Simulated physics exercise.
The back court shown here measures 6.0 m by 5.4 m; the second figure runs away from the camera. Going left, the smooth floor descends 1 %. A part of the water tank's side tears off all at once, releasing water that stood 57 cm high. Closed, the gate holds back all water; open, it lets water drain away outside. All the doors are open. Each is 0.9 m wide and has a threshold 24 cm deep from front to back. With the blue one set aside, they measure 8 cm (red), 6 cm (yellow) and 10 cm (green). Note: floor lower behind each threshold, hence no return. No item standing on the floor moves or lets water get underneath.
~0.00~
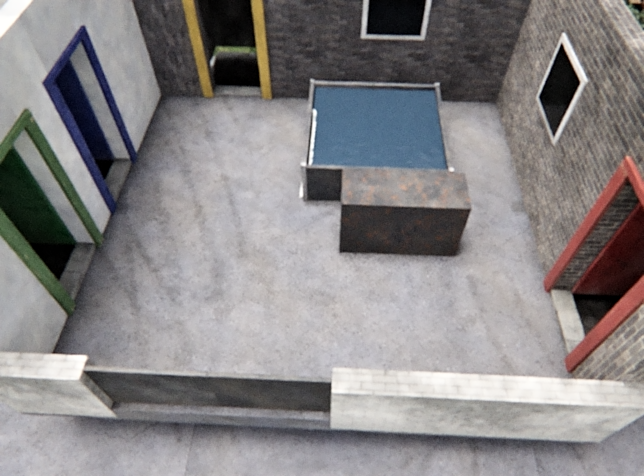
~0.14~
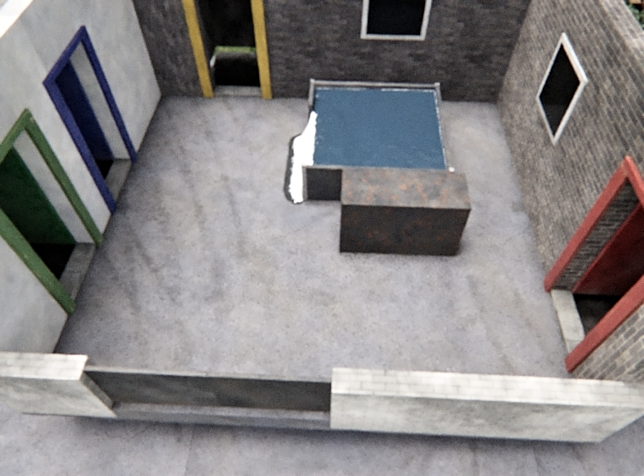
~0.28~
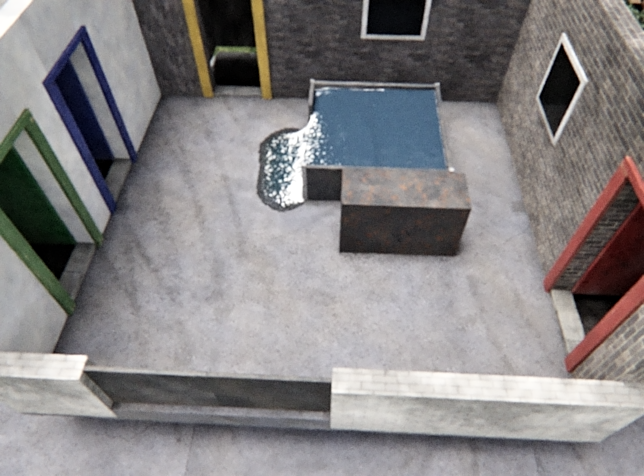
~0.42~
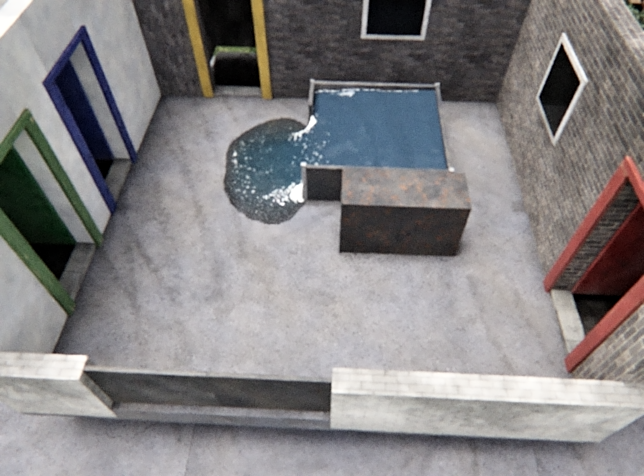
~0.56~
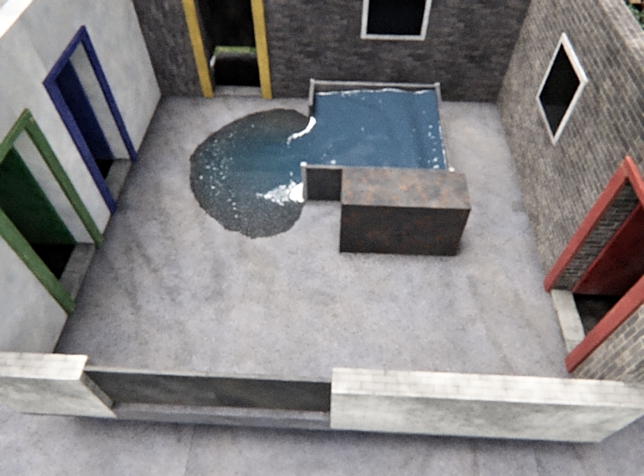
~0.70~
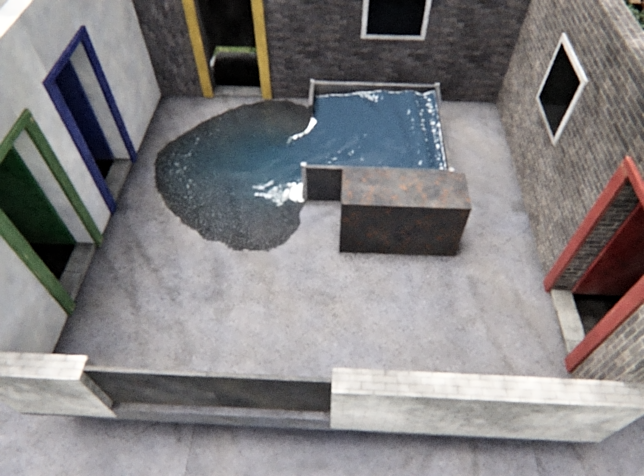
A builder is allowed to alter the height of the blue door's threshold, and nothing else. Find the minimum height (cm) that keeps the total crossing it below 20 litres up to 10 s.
The minimum is roughly 25 cm.
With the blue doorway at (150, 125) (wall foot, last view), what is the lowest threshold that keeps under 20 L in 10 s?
Minimum: Close to 21 cm.
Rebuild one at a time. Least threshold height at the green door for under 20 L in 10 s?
For green: Close to 12.5 cm.
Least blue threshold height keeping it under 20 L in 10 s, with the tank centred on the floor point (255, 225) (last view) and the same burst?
In this case, 20 cm or so.
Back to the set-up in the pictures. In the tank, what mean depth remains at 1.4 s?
I'd put it at some 36 centimetres on average.
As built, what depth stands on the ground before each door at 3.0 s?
Green door 15 cm, blue door 23 cm, yellow door 11 cm, red door 0 cm.
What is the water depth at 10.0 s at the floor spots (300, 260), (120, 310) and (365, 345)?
About 2, 9 and 4 cm respectively.
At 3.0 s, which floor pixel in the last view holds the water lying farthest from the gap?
Around (40, 384).
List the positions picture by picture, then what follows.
The first picture shows still water, 57 cm deep, in the water tank at (375, 127); the blue door at (100, 132) is dry.
In the second picture, the gap is at (310, 155), the front 0.3 m out at (294, 152); the back of the water tank holds 57 cm.
In the third picture, water pours out at (310, 157) and has run 0.7 m, to (262, 183); about 10 cm deep outside, 57 cm at the back.
In the fourth picture, the front is at (231, 163), 1.2 m from the gap at (310, 158); 2.1 m2 of floor is wet, 57 cm left at the back.
In the fifth picture, the gap is at (310, 158), the front 1.8 m out at (197, 165); the back of the water tank holds 54 cm.
In the sixth picture, water pours out at (310, 158) and has run 2.3 m, to (161, 169); about 5 cm deep outside, 47 cm at the back; 0.6 m in a straight line remain to the blue door at (100, 132).
After 1.4 s water covers 30 % of the floor, deepest (32 cm) near (302, 176); 22 cm at the blue door, 29 litres in over its 11 cm threshold.
After 3.0 s water covers 45 % of the floor, deepest (28 cm) near (47, 369); 23 cm at the blue door, 178 litres in over its 11 cm threshold.
After 10.0 s water covers 95 % of the floor, deepest (10 cm) near (40, 384); 9 cm at the blue door, 246 litres in over its 11 cm threshold.
At the blue door as built, the water arrived by 0.9 s and peaked near 29 cm at 2.2 s.
With a threshold of 20.5 cm, 55 litres would have come in within the 10 s; with 27.5 cm, 7 litres. So under 20 litres takes about 25 cm.
